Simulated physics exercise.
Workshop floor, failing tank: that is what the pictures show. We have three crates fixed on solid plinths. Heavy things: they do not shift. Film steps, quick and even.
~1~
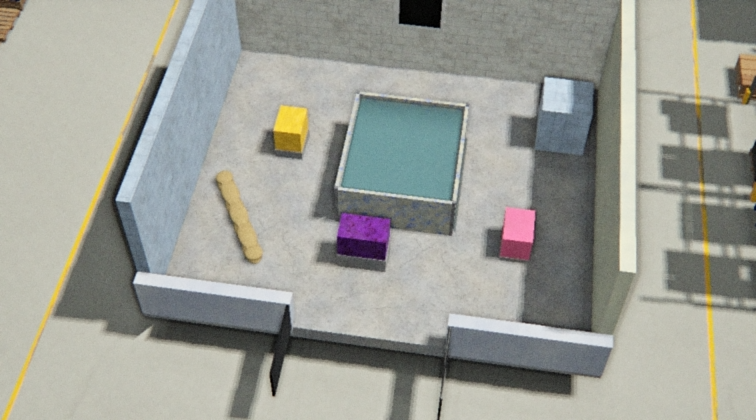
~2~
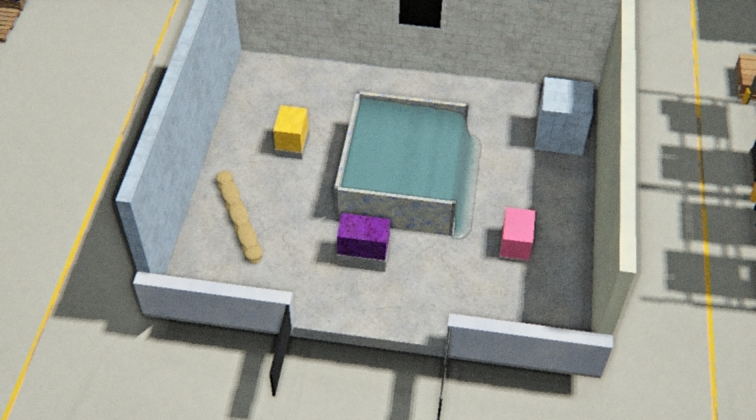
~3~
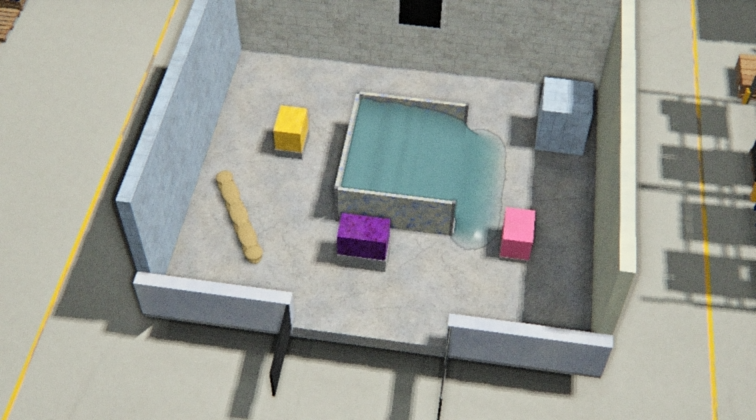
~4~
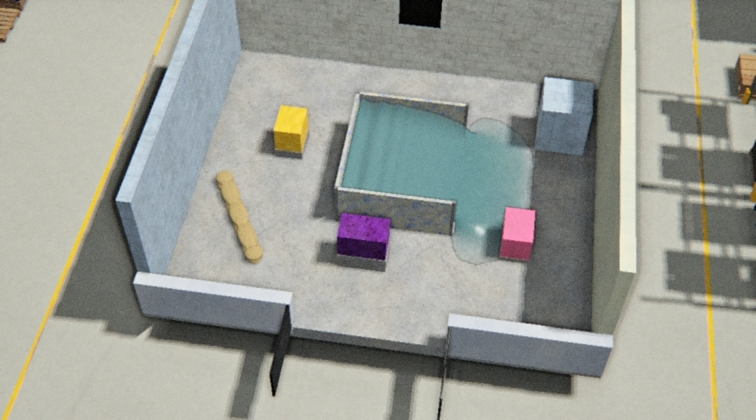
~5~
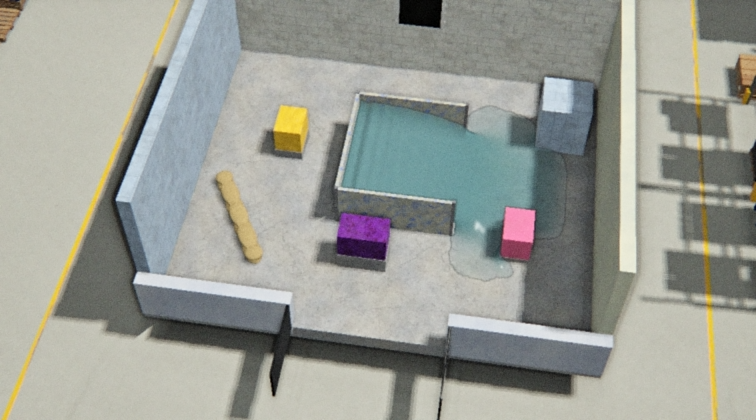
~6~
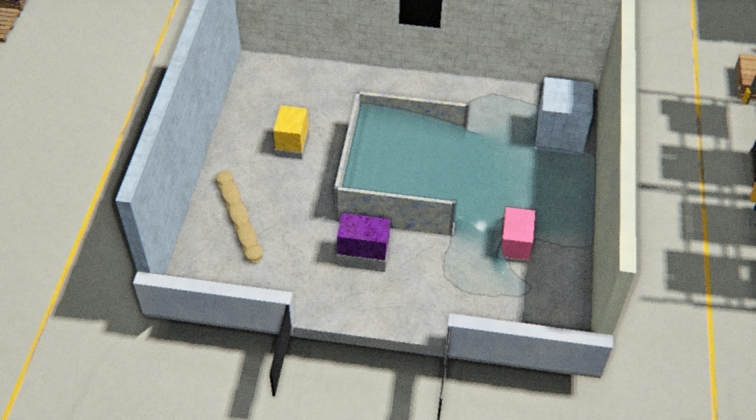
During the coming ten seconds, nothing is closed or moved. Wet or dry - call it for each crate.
Calls: Yellow crate - dry; pink crate - wet; purple crate - dry.
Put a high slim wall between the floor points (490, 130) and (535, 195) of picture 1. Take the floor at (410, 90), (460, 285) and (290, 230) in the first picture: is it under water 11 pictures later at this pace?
Taking the three spots in order: Soaked, soaked, spared.
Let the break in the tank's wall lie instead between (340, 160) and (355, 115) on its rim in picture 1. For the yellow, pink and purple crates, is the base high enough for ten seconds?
In short: The yellow one is soaked, the pink one is topped, the purple one is safe.
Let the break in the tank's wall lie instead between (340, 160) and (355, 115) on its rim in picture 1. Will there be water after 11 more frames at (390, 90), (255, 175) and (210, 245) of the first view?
Taking the points one after the other, they come out inundated, inundated and inundated.
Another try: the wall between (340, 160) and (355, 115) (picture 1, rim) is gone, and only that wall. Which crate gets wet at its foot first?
My pick is the crate marked yellow.
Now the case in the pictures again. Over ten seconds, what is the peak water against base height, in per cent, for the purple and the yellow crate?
Roughly 70 and 50 per cent respectively.
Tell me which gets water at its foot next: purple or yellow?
The one in purple it is.
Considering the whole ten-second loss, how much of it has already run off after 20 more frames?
My figure is about 20 in a hundred.
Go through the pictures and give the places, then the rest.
The first frame shows the open tank at (404, 148) is whole and still.
In the second frame, water pours out at (457, 173) and has run to (468, 136).
In the third frame, the front is at (489, 134), out from the gap at (457, 175).
In the fourth frame, the front is at (499, 124), out from the gap at (457, 176).
In the fifth frame, the front is at (535, 126), out from the gap at (457, 177).
In the sixth frame, the front is at (596, 165), out from the gap at (457, 177).
A moment on, water covers 30 % of the floor; the yellow crate not reached, the pink crate water round its plinth, the purple crate not reached.
Next, water covers 40 % of the floor; the yellow crate not reached, the pink crate water round its plinth, the purple crate not reached.
Then, water covers 50 % of the floor; the yellow crate not reached, the pink crate water round its plinth, the purple crate water round its plinth.
Later, water covers 85 % of the floor; the yellow crate water round its plinth, the pink crate water round its plinth, the purple crate water round its plinth.
In the end, water covers 100 % of the floor; the yellow crate stayed above the water, the pink crate was topped, the purple crate stayed above the water.
